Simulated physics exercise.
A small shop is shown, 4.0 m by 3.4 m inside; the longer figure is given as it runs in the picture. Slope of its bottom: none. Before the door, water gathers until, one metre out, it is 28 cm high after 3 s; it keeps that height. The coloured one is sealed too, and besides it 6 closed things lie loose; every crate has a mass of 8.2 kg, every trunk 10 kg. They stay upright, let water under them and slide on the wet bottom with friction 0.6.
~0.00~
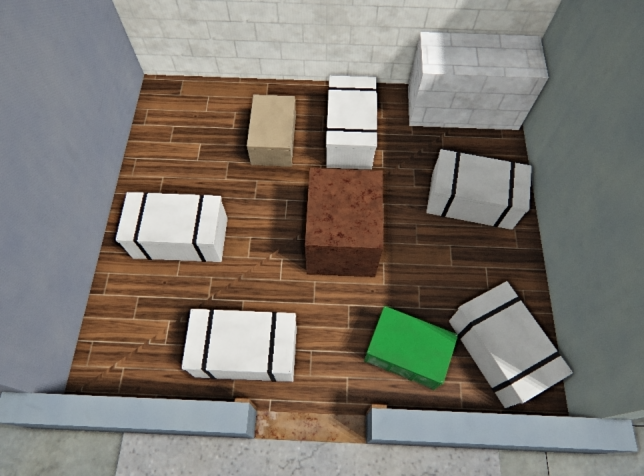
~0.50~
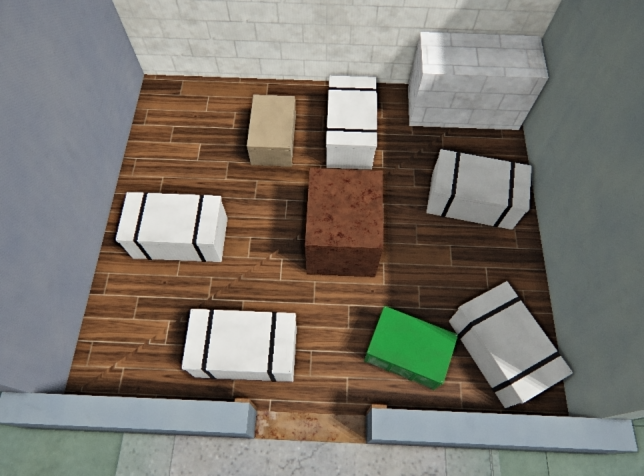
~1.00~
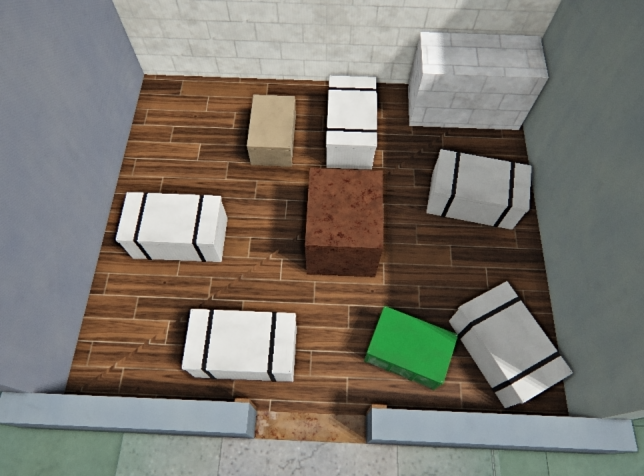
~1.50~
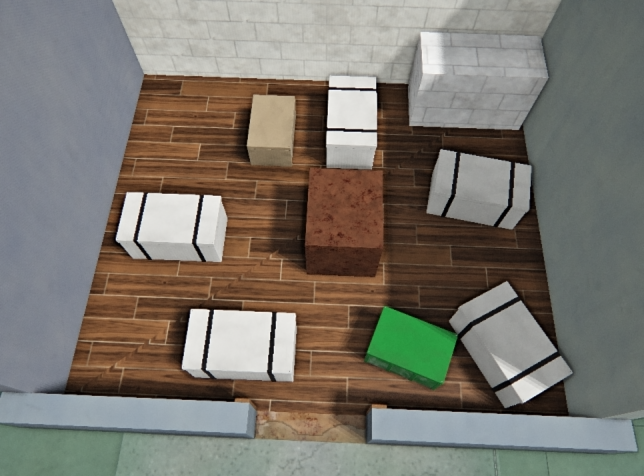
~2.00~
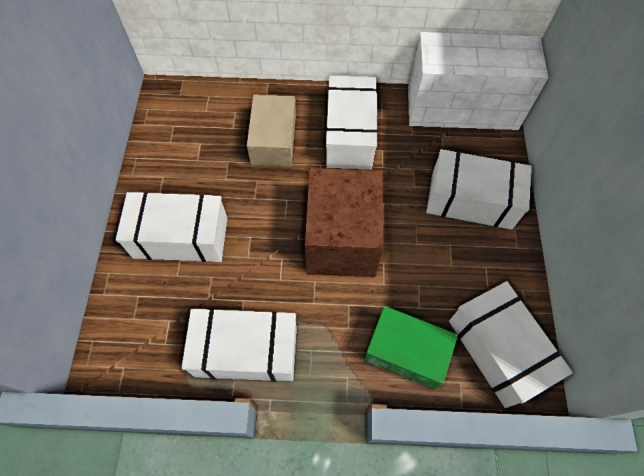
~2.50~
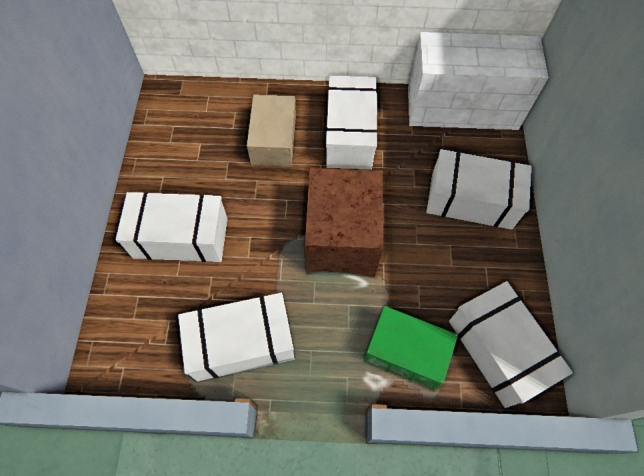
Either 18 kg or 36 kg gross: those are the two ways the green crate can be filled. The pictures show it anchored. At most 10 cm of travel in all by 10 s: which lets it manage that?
Only the heavier mass suffices.
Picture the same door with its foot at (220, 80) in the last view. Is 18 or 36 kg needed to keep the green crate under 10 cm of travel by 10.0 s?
Outcome - neither pick works.
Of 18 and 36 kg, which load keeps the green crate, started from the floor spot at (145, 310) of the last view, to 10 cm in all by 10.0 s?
Note: Heavier only OK.
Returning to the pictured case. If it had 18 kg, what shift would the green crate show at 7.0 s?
Shift: About 50 cm.
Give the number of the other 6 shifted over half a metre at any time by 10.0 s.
Tally: 6.
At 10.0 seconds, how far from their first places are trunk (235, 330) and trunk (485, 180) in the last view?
In turn: 100 cm, 50 cm.
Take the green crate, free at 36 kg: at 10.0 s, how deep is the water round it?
Around 12 cm.
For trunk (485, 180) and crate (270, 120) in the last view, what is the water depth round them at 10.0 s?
First roughly 12 cm, second roughly 14 cm.
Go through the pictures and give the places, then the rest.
The first frame shows the green crate at (413, 344) rests on the ground; water covers 0.0 m2; 0 of 7 have shifted.
The second frame shows the green crate at (413, 344) rests on the ground; water covers 0.0 m2; 0 of 7 have shifted.
The third frame shows the green crate at (413, 344), on the bottom; water covers 0.0 m2; 0 of 7 have shifted.
The fourth frame shows the green crate at (413, 344), on the bottom; water covers 0.0 m2; 0 of 7 have shifted.
The fifth frame shows the green crate at (413, 344) rests on the ground; 0.4 m2 under water; 0 of 7 have shifted.
The sixth frame shows the green crate at (413, 344) rests on the ground; water covers 1.2 m2; 1 of 7 have shifted.
After 3.5 s the green crate would be 5 cm from its start with 18 kg and 0 cm from its start with 36 kg; 5 cm of water round it then.
After 4.5 s the green crate would be 39 cm from its start with 18 kg and 0 cm from its start with 36 kg; 7 cm of water round it then.
After 7.0 s the green crate would be 47 cm from its start with 18 kg and 0 cm from its start with 36 kg; 10 cm of water round it then.
After 10.0 s the green crate would be 47 cm from its start with 18 kg and 0 cm from its start with 36 kg; 12 cm of water round it then.
